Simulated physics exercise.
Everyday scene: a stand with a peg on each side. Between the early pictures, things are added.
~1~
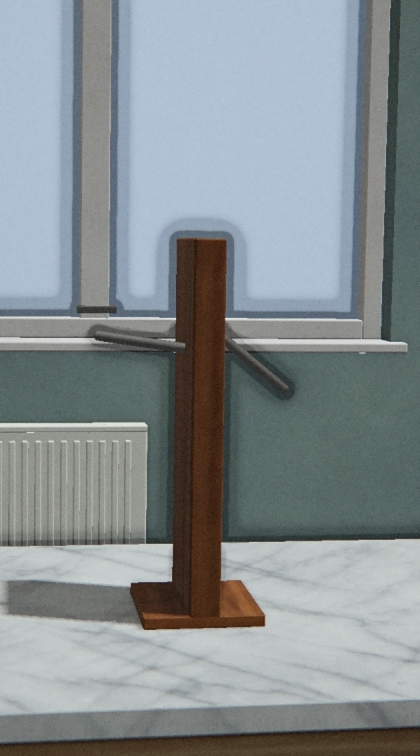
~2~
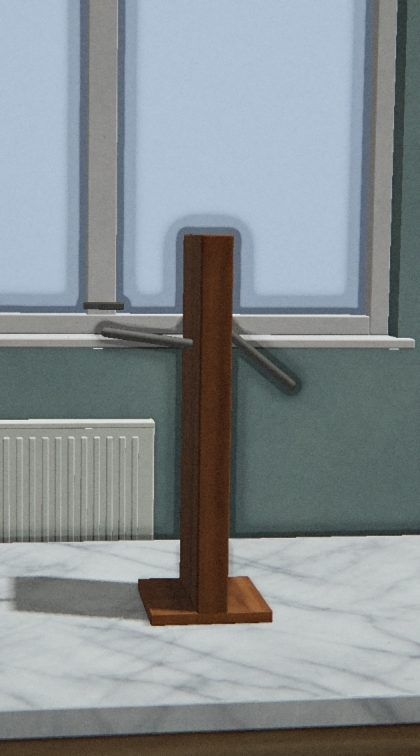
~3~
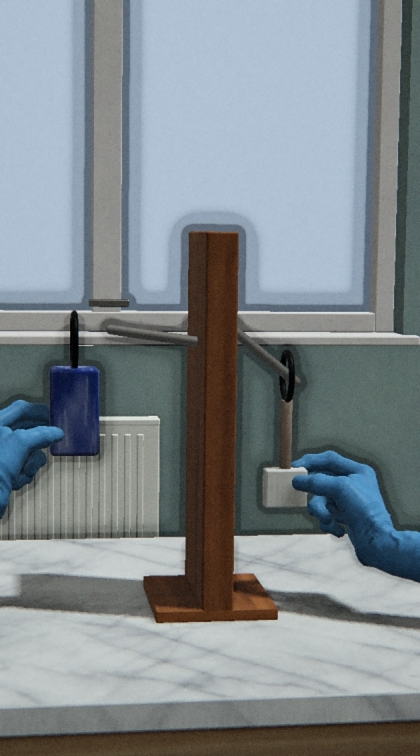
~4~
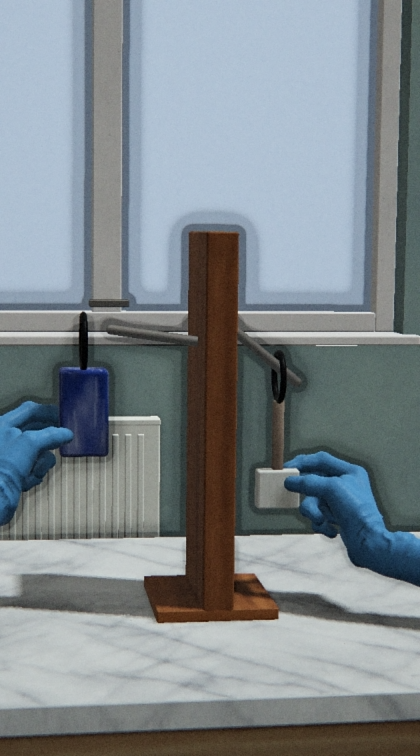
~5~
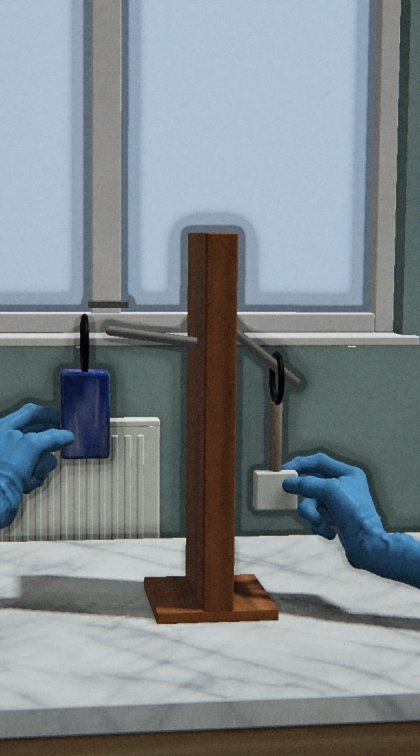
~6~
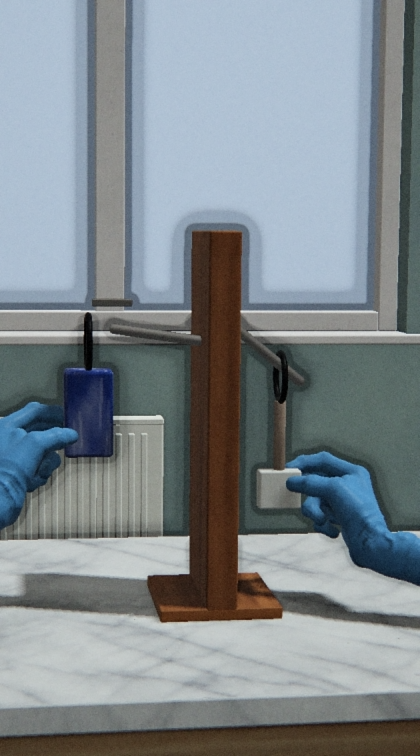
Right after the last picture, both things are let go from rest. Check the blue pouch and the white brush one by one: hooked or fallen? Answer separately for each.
Seen one by one - blue pouch: Fallen, white brush: Fallen.
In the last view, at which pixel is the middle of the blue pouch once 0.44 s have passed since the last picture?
Its centre should be around (88, 533).
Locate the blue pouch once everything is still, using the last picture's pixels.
(88, 538), roughly.
Then, 0.18 s on from there, blue pouch on its way down near (88, 466); white brush on its way down near (305, 493).
Then, 0.28 s on from there, blue pouch at the bottom near (88, 516); white brush on its way down near (367, 547).
Then, 0.44 s on from there, blue pouch at the bottom near (88, 533); white brush at the bottom.
In the end, the blue pouch falls off, near (88, 538); the white brush falls off.
